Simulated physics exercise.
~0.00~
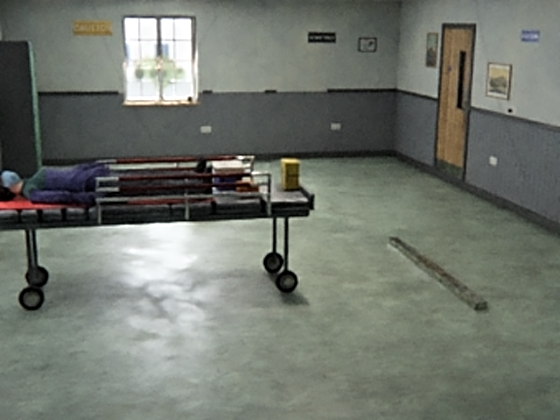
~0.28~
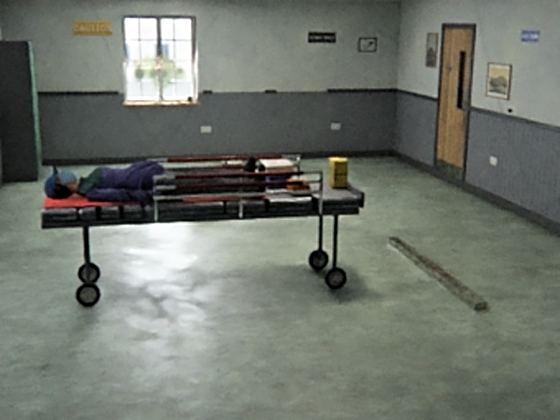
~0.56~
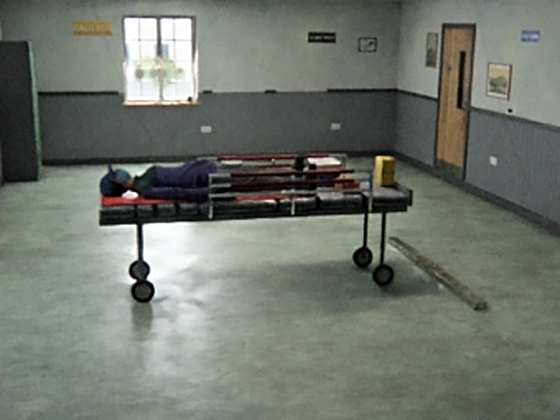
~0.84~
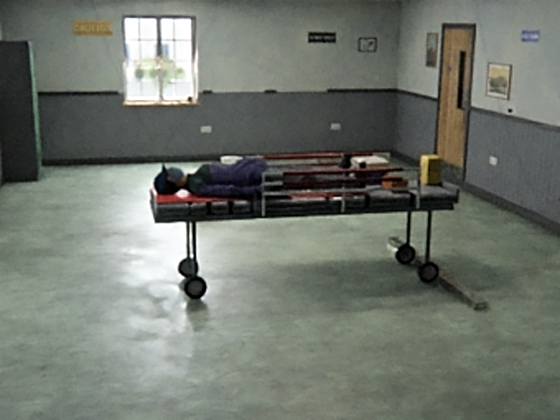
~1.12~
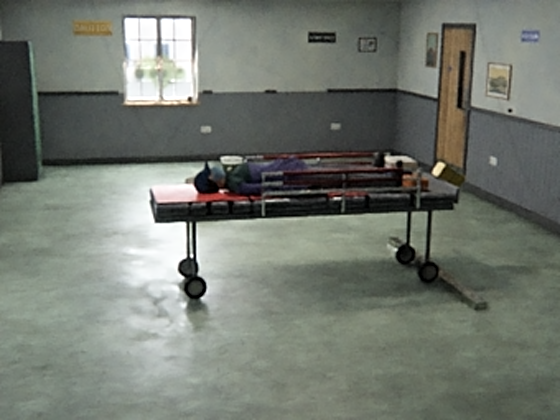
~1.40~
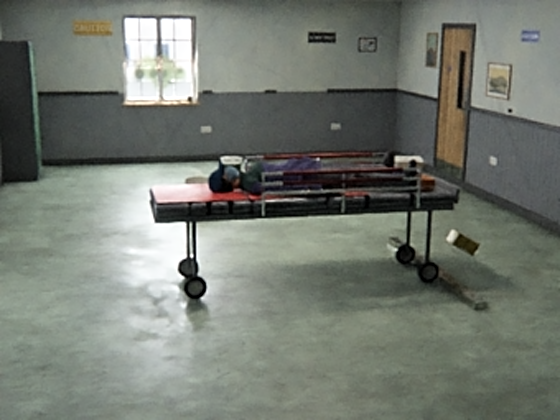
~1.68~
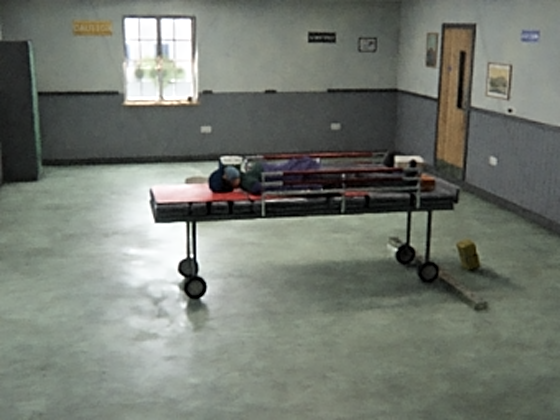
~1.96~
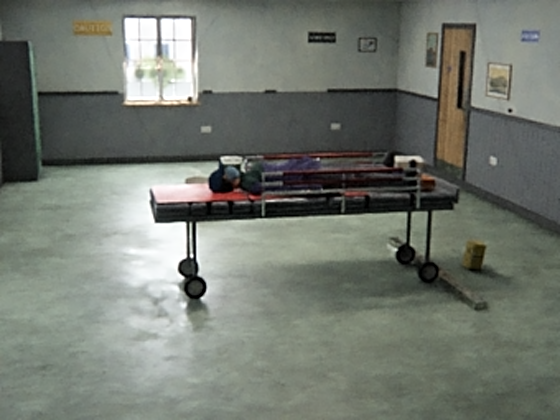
Gurney carrying a lying person rolls right and stops abruptly at a floor strip, the person sliding onward and a yellow box tumbling off.
